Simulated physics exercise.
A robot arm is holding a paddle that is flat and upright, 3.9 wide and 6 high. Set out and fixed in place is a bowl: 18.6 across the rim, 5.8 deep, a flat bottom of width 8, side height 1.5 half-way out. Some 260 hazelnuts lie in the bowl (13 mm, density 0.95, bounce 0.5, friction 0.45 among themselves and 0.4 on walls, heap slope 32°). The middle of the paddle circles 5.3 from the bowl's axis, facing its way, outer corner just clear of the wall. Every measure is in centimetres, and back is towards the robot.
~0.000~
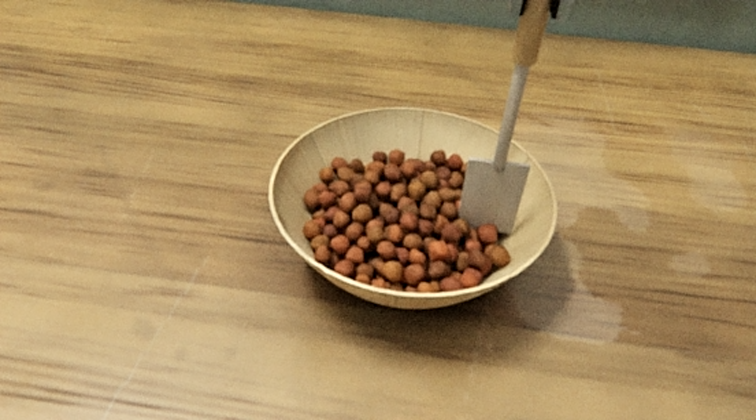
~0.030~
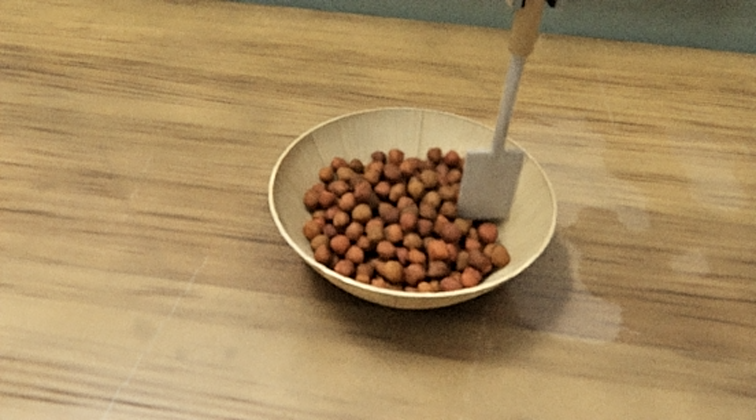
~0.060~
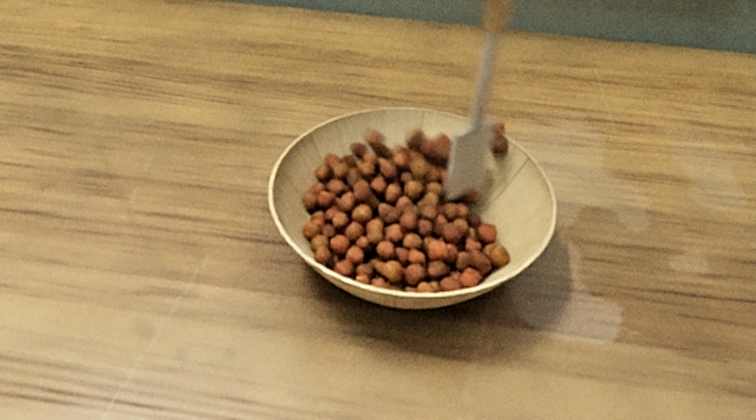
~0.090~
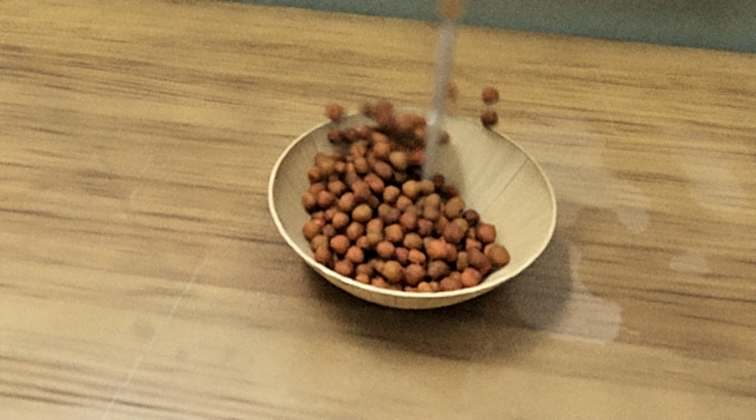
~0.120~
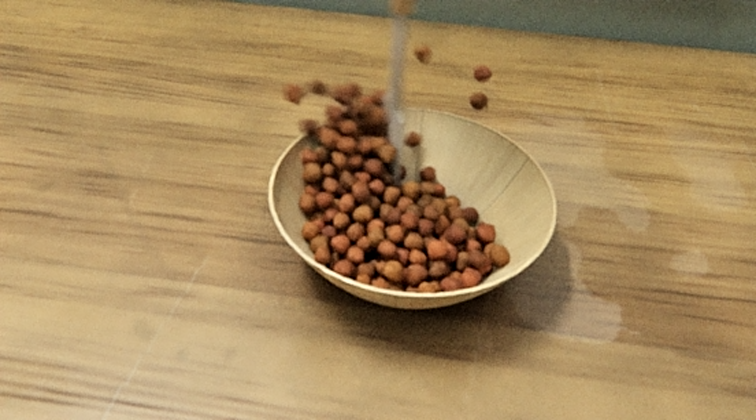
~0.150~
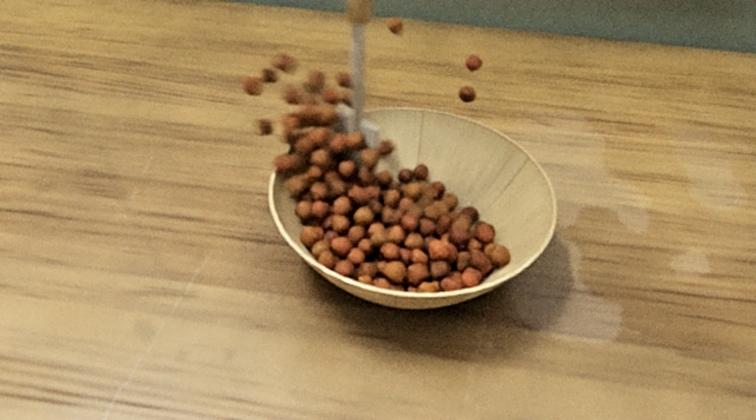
The clip opens on a pale bowl of reddish-brown hazelnuts on a wooden table, with a paddle standing in its right side. The paddle sweeps leftward along the far side, pushing the nuts into a rising pile, and by the end several are airborne above the bowl's back and left rim.
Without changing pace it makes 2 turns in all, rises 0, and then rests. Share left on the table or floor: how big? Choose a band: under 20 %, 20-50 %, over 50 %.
Band: Over 50 %.
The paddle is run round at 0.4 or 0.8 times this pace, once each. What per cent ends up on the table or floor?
Roughly 30 and 50 per cent.
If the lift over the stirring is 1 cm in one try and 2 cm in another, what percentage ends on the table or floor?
Try one: Around 45 %; try two: Around 35 %.
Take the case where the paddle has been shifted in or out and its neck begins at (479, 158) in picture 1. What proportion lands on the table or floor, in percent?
It comes to around 60 percent.
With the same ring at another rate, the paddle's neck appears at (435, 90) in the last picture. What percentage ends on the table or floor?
Close to 40 in a hundred.
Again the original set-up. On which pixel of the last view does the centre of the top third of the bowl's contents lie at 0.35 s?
Centre estimate: Approx. (496, 188) px.
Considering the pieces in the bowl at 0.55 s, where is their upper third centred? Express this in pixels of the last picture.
Estimated centre: (358, 255).
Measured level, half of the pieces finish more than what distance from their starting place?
I'd estimate close to 40 cm.
After 0.35 s, 6° round, highest piece 13 above the table; 169 in the bowl, 42 on the table or floor, 53 in flight or on the tool.
After 0.55 s, 227° round, highest piece 9 above the table; 132 in the bowl, 111 on the table or floor, 21 in flight or on the tool.
After 0.85 s, 0° round, highest piece 5 above the table; 152 on the table or floor, 109 in the bowl, 3 in flight or on the tool.
After 1.55 s, 0° round, highest piece 4 above the table; 155 on the table or floor, 109 in the bowl.
At rest, 155 on the table or floor, 109 in the bowl. That is 59 % on the table or floor.
